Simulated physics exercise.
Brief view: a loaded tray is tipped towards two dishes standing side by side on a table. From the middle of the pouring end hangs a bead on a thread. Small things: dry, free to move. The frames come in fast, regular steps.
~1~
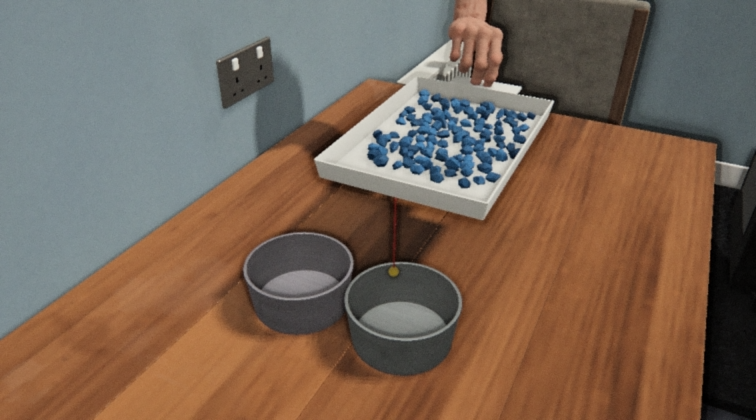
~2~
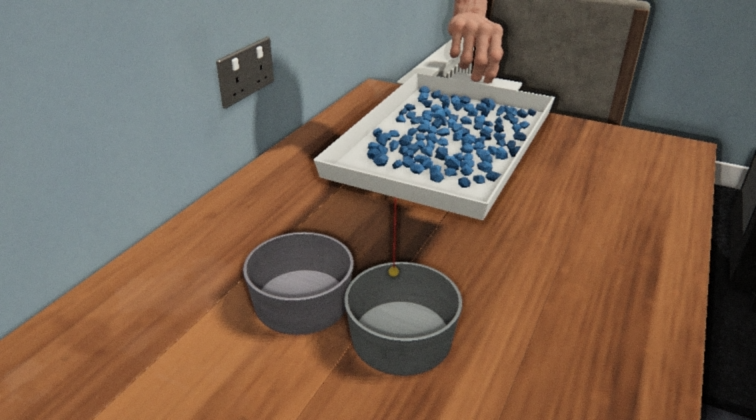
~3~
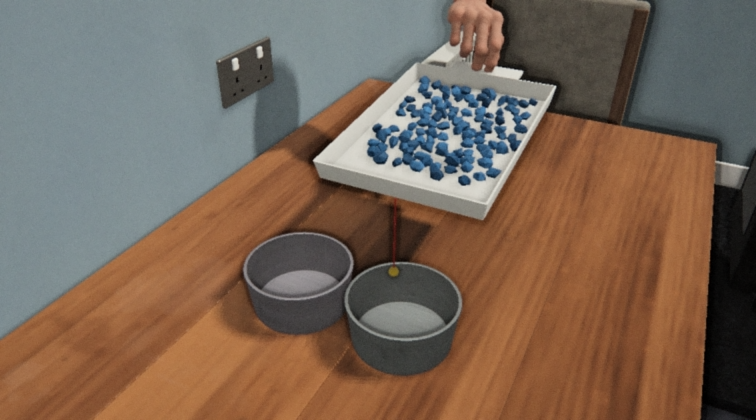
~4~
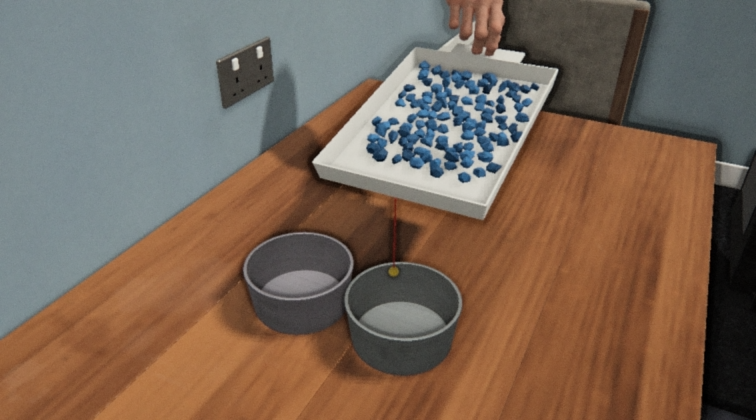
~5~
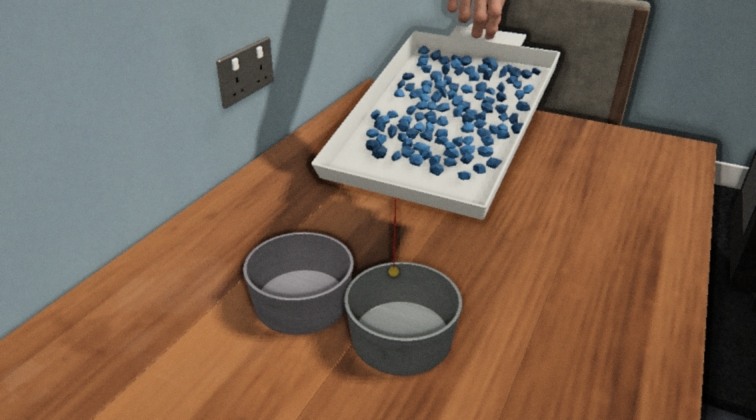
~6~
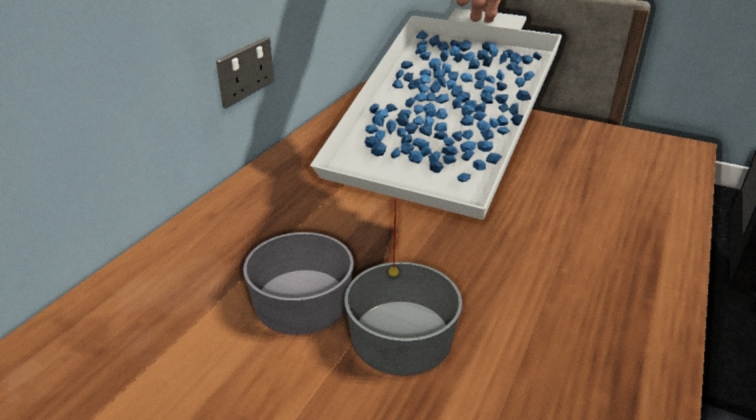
A hand at the far end of a white tray of blue stones lifted that end steadily, tilting the tray towards two grey dishes on a wooden table, while the stones barely shifted.
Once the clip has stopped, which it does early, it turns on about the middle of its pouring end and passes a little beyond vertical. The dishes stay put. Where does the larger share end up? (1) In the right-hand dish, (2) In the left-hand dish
In the right-hand dish.
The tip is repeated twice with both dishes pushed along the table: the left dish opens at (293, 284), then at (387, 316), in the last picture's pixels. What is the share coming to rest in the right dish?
First placement: Some 60 %; second placement: Some 0 %.
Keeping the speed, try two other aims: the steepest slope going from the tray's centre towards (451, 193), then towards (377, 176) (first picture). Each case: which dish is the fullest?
Try 1: The right-side dish; try 2: The left-side dish.
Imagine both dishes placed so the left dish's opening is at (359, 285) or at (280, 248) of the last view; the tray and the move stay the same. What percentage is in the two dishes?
Roughly 60 %, then roughly 20 %.
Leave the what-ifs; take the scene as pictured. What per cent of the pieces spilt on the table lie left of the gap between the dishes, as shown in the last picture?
It comes out at roughly 70 percent.
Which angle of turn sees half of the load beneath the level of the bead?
The angle is roughly 100° at that point.
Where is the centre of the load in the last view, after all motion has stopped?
Near pixel (367, 354).
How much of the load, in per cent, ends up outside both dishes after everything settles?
That comes to some 50 per cent.
Soon after the last picture, tray tipped steeply; nearly all on the tray; a small part in the air.
A little later, tray tipped past a quarter turn; about a third on the tray; a small part in the right dish; a stray few in the left dish; about a third outside both; a small part in the air.
Later still, tray tipped past a quarter turn; about a third in the right dish; a small part in the left dish; about half outside both.
At rest, tray tipped past a quarter turn; about a third in the right dish; a small part in the left dish; about half outside both.
